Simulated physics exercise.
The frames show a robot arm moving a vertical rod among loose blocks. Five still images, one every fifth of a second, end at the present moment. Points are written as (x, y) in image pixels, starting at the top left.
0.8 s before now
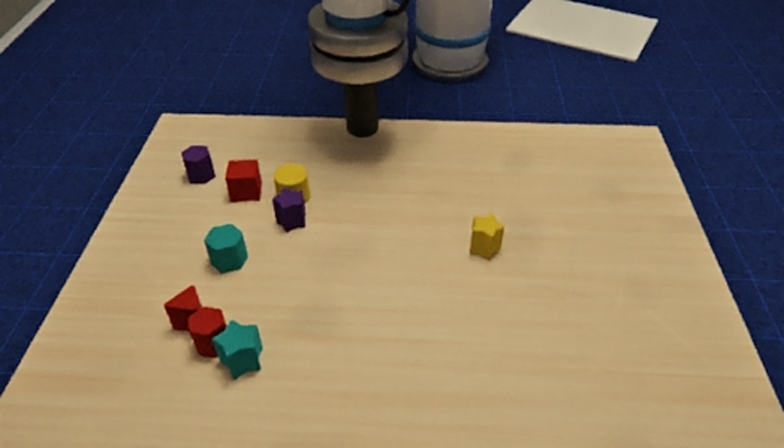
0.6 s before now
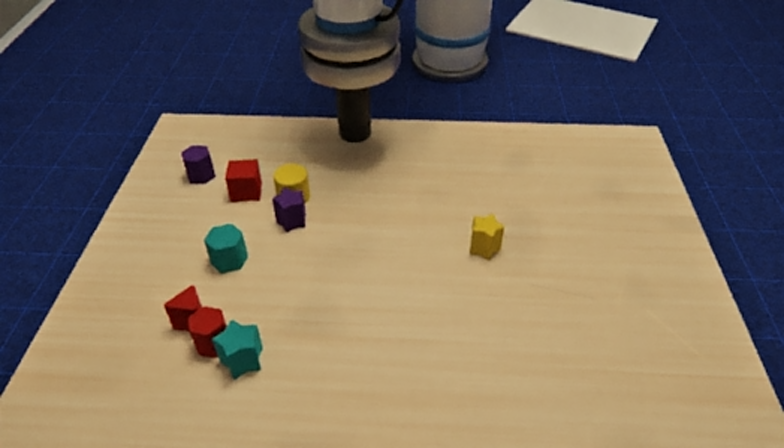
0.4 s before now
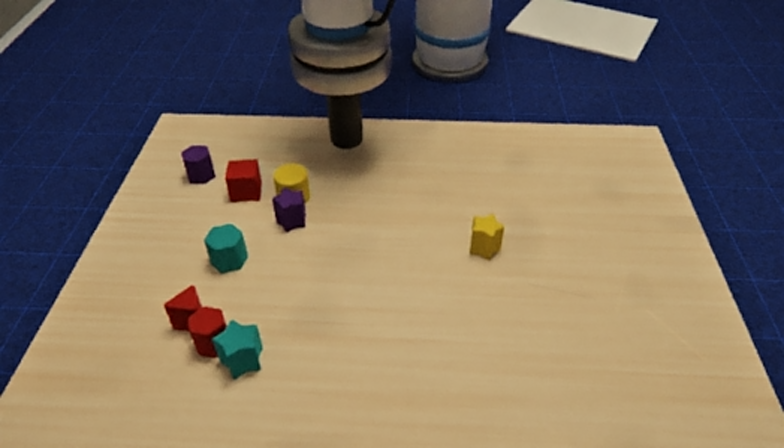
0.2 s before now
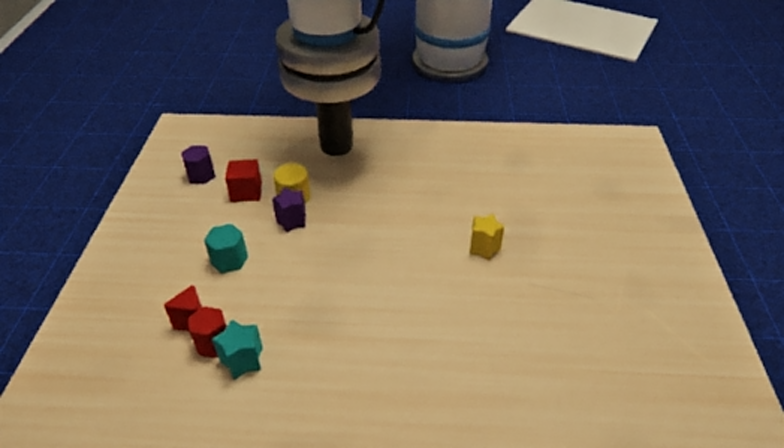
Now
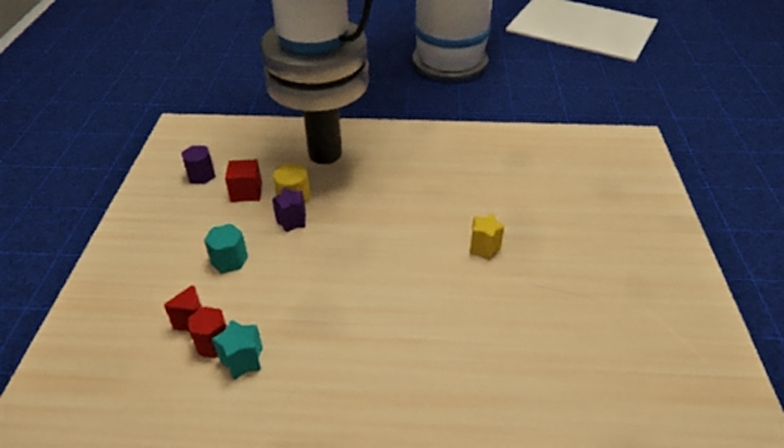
We see a robot arm holding a dark vertical rod above a wooden board scattered with red, turquoise, purple and yellow blocks; the rod moves slightly left and toward the viewer, nearing the yellow cylinder, while the blocks stay still.
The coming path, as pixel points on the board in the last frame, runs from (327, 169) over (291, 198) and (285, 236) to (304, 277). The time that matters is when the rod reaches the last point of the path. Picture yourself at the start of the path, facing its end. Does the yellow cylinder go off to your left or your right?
Shifted right.
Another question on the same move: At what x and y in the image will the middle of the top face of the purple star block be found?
My prediction: (310, 277).
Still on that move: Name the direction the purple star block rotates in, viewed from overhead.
My prediction: CCW.
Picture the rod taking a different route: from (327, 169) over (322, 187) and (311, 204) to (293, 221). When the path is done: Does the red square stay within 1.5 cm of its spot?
The answer is yes.
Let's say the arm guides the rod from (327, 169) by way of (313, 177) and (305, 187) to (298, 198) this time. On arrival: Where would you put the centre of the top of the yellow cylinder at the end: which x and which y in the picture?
Most likely (270, 193).
On the path given first. One third of the way, rod at (288, 184); purple star block at (283, 208), turned 65° anticlockwise; yellow cylinder at (263, 195).
Two thirds of the way, rod at (282, 223); turquoise six-sided block at (213, 241), turned 20° anticlockwise; purple star block at (289, 234), turned 110° anticlockwise; yellow cylinder at (243, 221).
At the end, rod at (301, 263); turquoise six-sided block at (213, 241), turned 20° anticlockwise; red square not moved; purple star block at (310, 277), turned 110° anticlockwise; yellow cylinder at (243, 221).
